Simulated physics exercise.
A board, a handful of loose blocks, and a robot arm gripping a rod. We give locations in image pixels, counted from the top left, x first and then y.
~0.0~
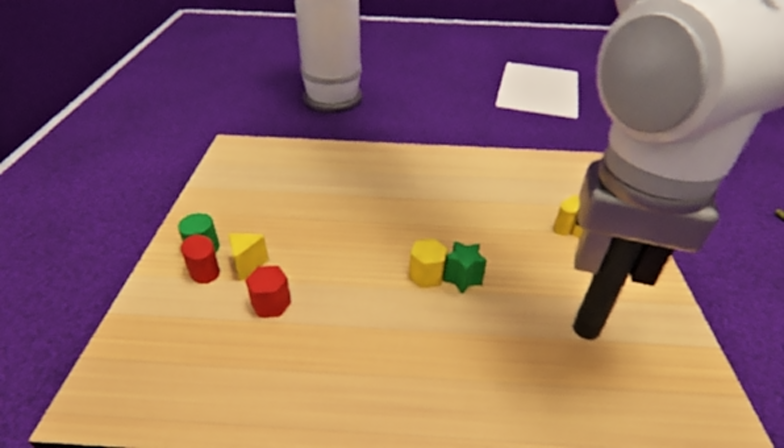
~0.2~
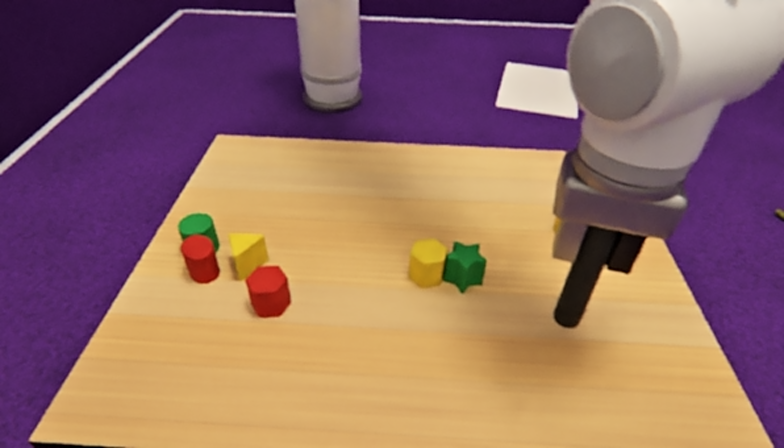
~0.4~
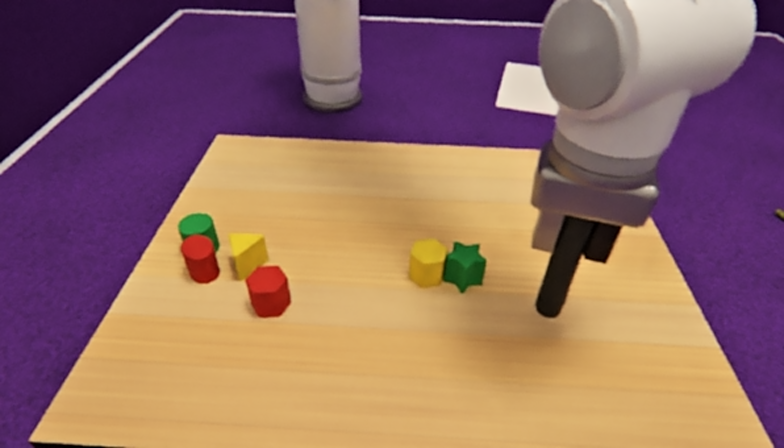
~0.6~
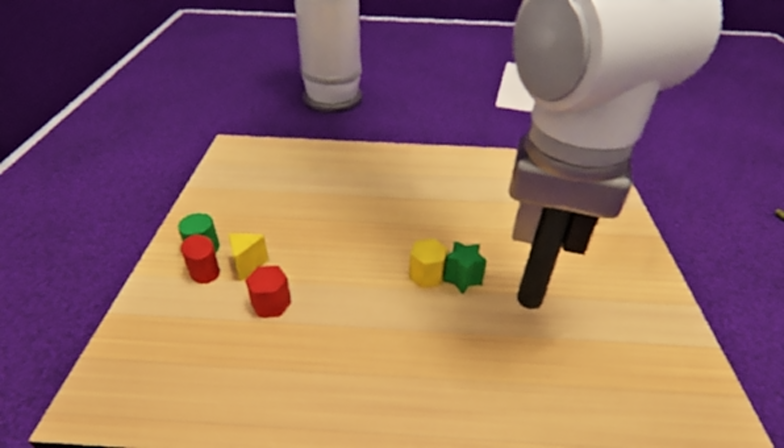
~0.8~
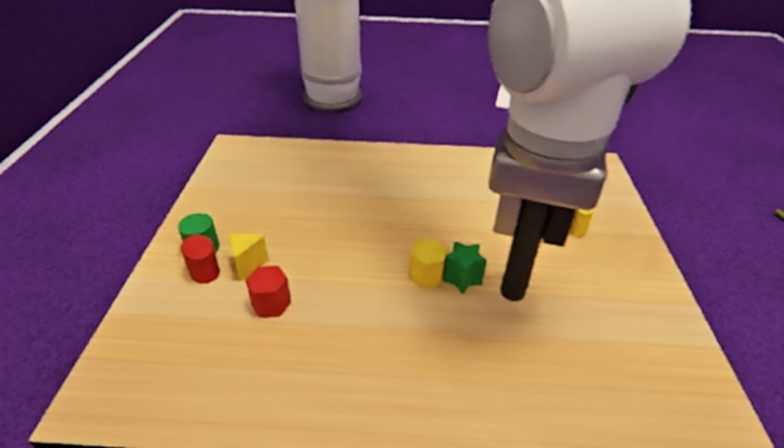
A robot arm gripping a dark rod moves steadily left and slightly away across a wooden board, drawing closer to a green star block beside a yellow hexagon. None of the blocks shift, including the red, green and yellow ones at left, and a yellow piece behind the arm shows again at its right.
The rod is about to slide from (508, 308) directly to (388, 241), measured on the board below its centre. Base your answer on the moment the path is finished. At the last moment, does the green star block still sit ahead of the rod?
Final answer: No.
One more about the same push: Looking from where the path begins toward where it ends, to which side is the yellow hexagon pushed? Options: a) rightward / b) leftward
Choice b: Leftward.
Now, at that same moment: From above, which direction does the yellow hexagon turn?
Short answer: Counterclockwise.
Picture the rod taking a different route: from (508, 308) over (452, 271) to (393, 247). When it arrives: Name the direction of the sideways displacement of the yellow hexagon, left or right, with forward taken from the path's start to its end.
To the path's left.
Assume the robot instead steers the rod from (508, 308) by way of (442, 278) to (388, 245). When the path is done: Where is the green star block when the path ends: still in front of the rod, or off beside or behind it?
It slips away.
What follows on the original path. One third of the way, rod at (467, 269); yellow hexagon at (415, 245); green star block at (452, 244).
Two thirds of the way, rod at (425, 247); yellow hexagon at (398, 240), turned 40° anticlockwise; green star block at (426, 221), turned 30° clockwise.
At the end, rod at (389, 227); yellow hexagon at (386, 239), turned 65° anticlockwise; green star block at (418, 212), turned 80° clockwise.
